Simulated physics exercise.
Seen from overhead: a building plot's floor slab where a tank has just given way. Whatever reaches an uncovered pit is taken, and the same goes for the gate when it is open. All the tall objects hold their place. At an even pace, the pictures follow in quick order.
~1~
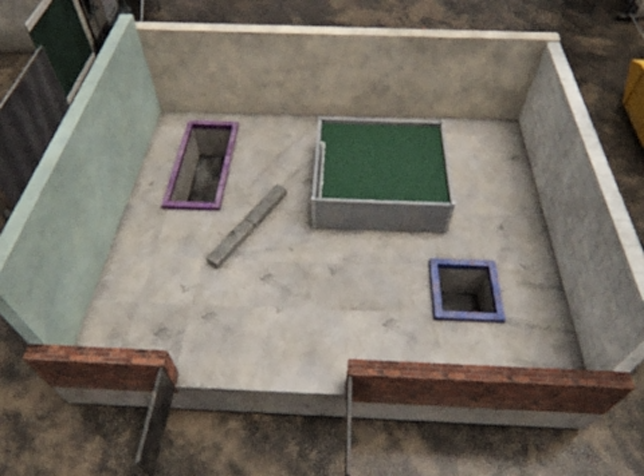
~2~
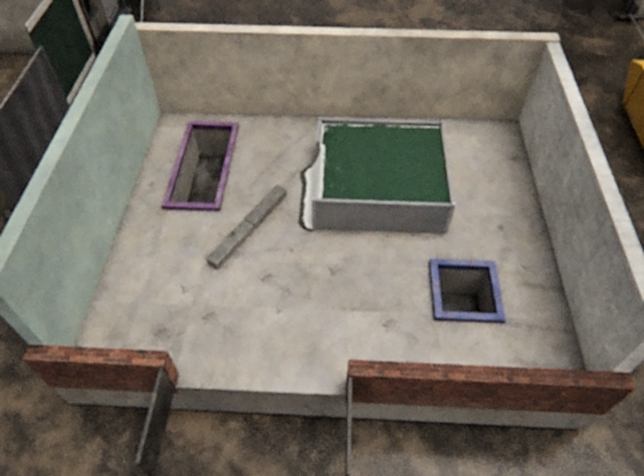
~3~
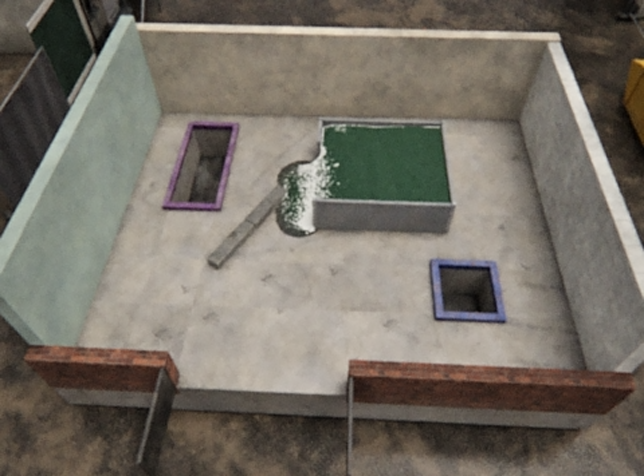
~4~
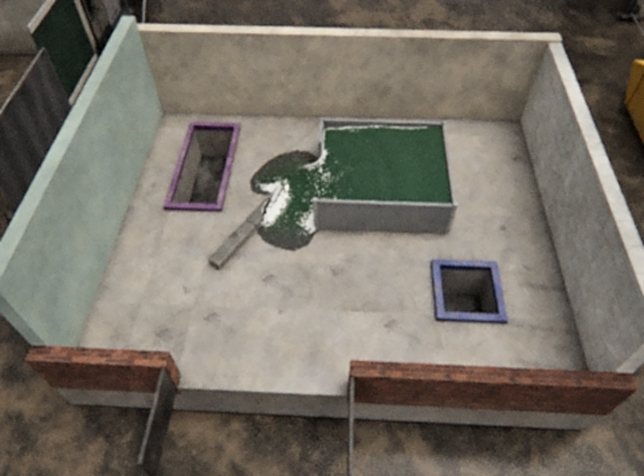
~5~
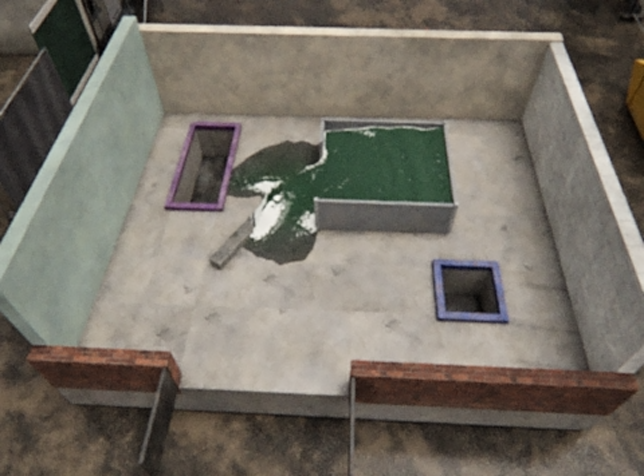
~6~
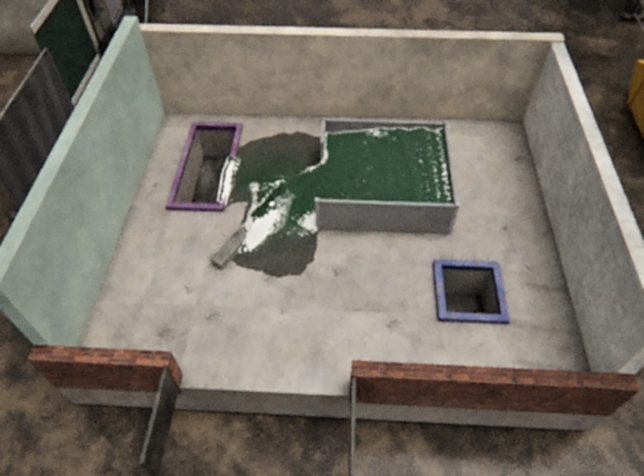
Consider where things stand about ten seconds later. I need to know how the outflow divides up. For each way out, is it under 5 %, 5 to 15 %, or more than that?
The gate will capture a heavy share beyond fifteen per cent; the purple pit will capture a heavy share beyond fifteen per cent; the blue pit will capture a light share below five per cent.
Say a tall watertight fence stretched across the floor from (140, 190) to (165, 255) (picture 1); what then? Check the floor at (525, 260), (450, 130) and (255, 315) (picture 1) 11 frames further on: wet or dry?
Point by point: First spared, next spared, last swamped.
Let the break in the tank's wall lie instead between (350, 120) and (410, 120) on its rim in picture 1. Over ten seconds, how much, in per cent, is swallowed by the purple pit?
Share to the purple pit: 14 in a hundred.
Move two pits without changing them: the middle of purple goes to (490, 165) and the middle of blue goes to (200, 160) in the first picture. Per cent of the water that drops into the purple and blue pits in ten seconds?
The purple pit receives 0 per cent and the blue pit 12 per cent.
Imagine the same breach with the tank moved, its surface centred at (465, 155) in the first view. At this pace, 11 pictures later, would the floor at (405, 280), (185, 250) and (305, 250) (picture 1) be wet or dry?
Okay, first one high and dry, second one got wet, last one got wet.
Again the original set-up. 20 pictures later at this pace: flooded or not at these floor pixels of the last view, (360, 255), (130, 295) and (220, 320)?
In turn, the three spots are high and dry, soaked and soaked.
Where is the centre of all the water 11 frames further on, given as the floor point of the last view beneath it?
Near (327, 205).
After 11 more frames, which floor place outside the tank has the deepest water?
Roughly at pixel (287, 203).
A moment on, water covers 20 % of the floor; the gate 0 %, the purple pit 5 %, the blue pit 0 %.
Next, water covers 40 % of the floor; the gate 1 %, the purple pit 13 %, the blue pit 0 %.
Then, water covers 45 % of the floor; the gate 7 %, the purple pit 20 %, the blue pit 0 %.
Later, water covers 55 % of the floor; the gate 16 %, the purple pit 23 %, the blue pit 0 %.
In the end, water covers 60 % of the floor; the gate 26 %, the purple pit 23 %, the blue pit 0 %.
